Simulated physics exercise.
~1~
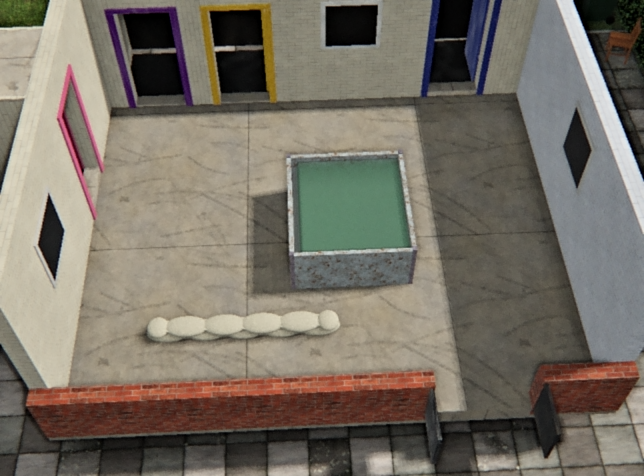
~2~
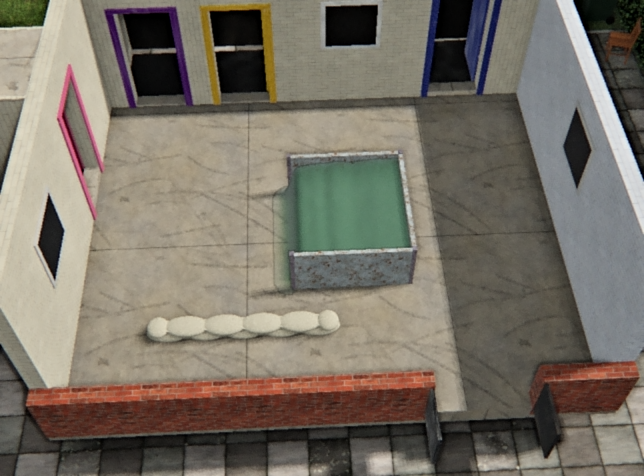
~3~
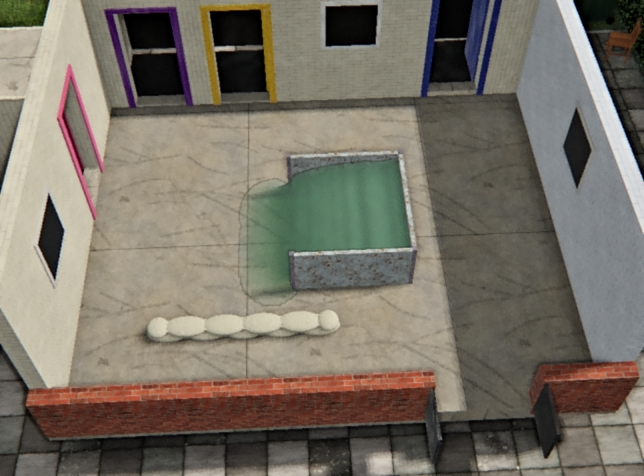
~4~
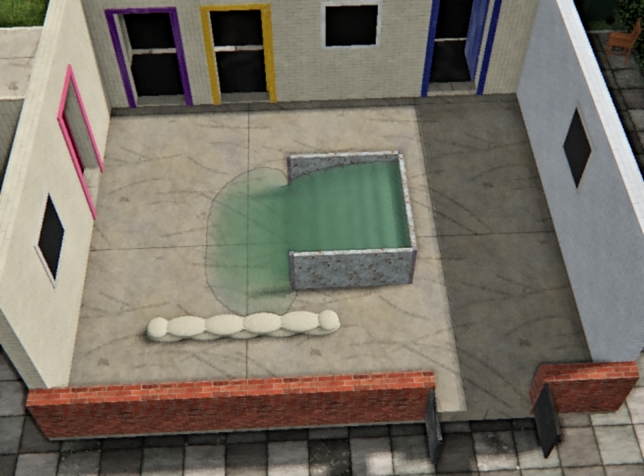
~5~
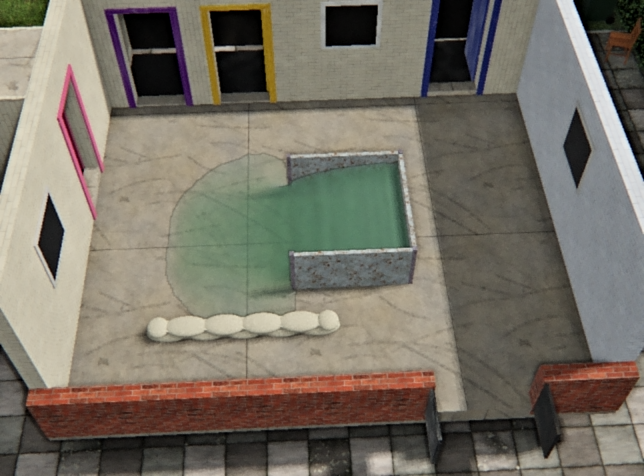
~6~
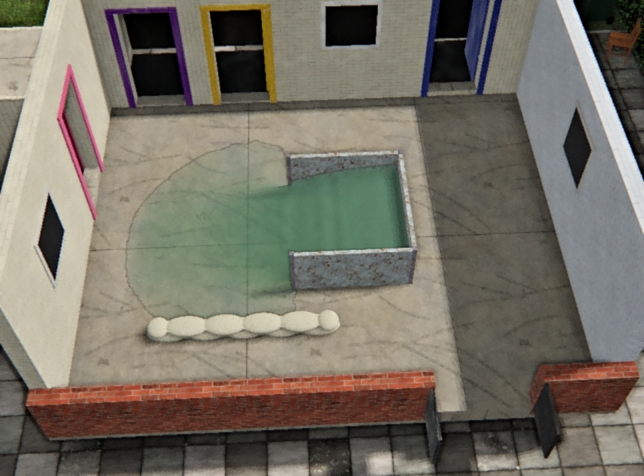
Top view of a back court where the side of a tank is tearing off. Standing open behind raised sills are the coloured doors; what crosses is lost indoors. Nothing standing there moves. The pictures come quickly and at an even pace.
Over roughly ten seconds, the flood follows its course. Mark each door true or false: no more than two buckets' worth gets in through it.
Blue door: True, pink door: False, yellow door: False, purple door: False.
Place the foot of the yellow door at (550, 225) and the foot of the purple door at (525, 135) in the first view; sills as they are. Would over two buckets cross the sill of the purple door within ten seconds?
As I see it, the purple door comes in higher.
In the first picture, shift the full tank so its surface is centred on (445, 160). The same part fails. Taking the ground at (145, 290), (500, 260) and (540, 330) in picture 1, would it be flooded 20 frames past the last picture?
Points in turn: Inundated; not reached; not reached.
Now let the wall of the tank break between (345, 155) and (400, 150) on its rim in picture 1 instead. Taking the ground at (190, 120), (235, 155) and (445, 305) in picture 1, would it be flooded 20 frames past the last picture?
Taking the spots in turn: Swamped, swamped and untouched.
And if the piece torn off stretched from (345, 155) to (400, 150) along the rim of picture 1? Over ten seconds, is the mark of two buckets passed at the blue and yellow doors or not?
As I see it, the blue one breaks the limit and the yellow one breaks the limit.
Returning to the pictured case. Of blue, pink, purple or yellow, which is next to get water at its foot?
If you ask me, it's the pink door.
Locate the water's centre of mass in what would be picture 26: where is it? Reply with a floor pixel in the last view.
I reckon somewhere around (187, 246).
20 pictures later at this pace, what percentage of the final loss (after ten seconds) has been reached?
Approximately 35 %.
A moment on, water covers 30 % of the floor; the blue door not reached, the pink door under two buckets in, the yellow door not reached, the purple door not reached.
Next, water covers 35 % of the floor; the blue door not reached, the pink door over two buckets in, the yellow door wet at the sill, nothing in, the purple door under two buckets in.
Then, water covers 45 % of the floor; the blue door not reached, the pink door over two buckets in, the yellow door wet at the sill, nothing in, the purple door far over two buckets in.
Later, water covers 80 % of the floor; the blue door wet at the sill, nothing in, the pink door far over two buckets in, the yellow door under two buckets in, the purple door far over two buckets in.
In the end, water covers 95 % of the floor; the blue door wet at the sill, nothing in, the pink door far over two buckets in, the yellow door over two buckets in, the purple door far over two buckets in.
